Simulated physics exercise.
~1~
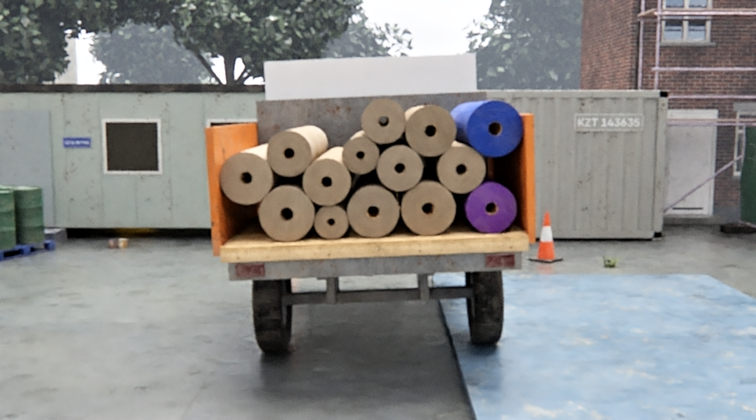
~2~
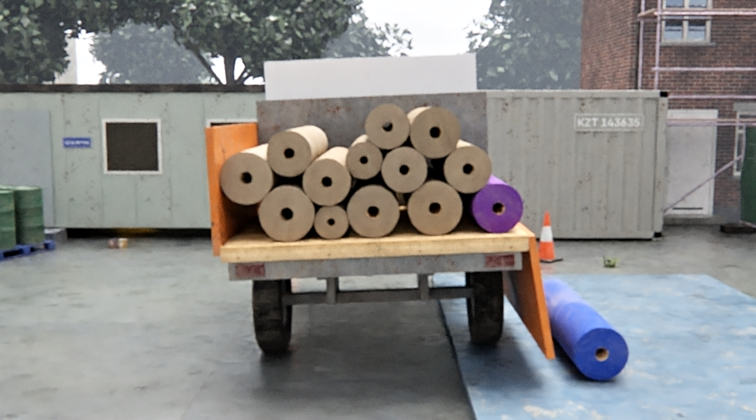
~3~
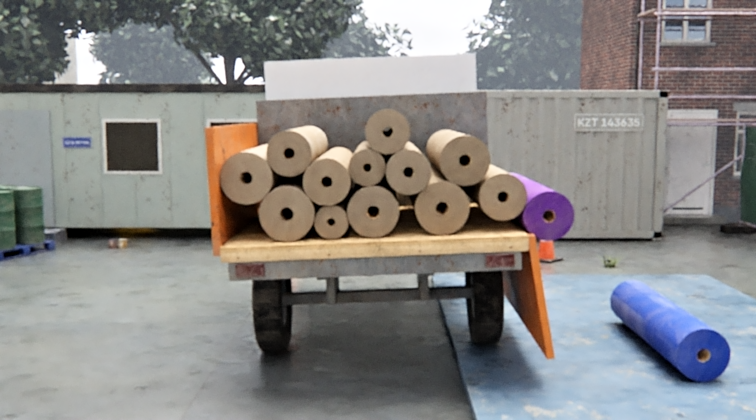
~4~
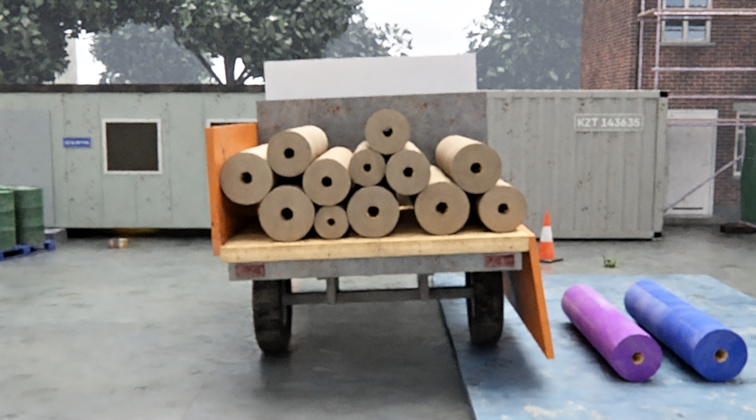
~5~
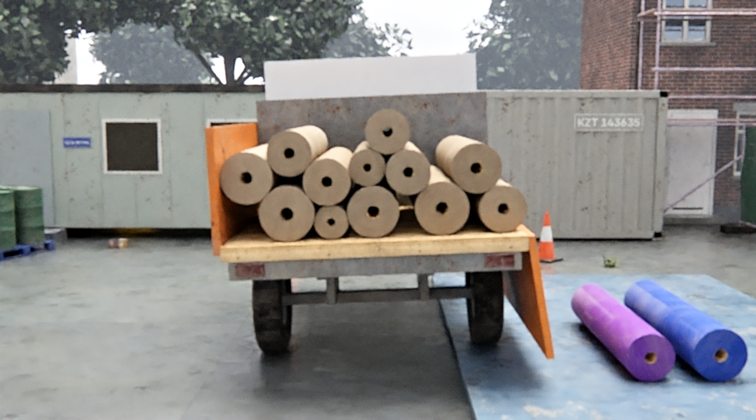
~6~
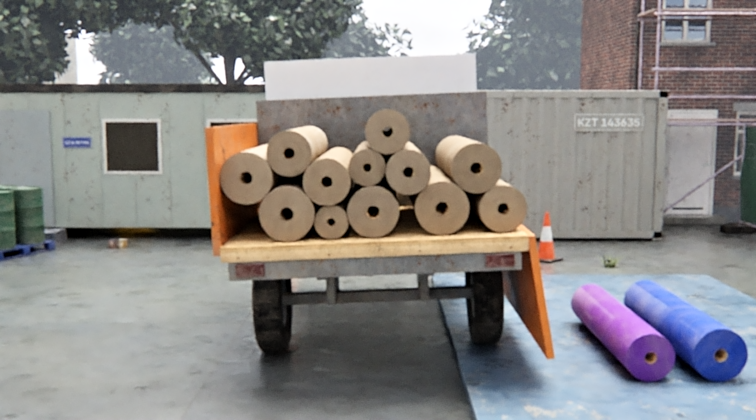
The footage shows a flatbed lorry from behind, stacked with brown rolls plus a blue and a purple one, as its right drop side swings down. The blue roll drops off the right side, then the purple one follows, and both come to rest on the ground while the brown rolls stay aboard.
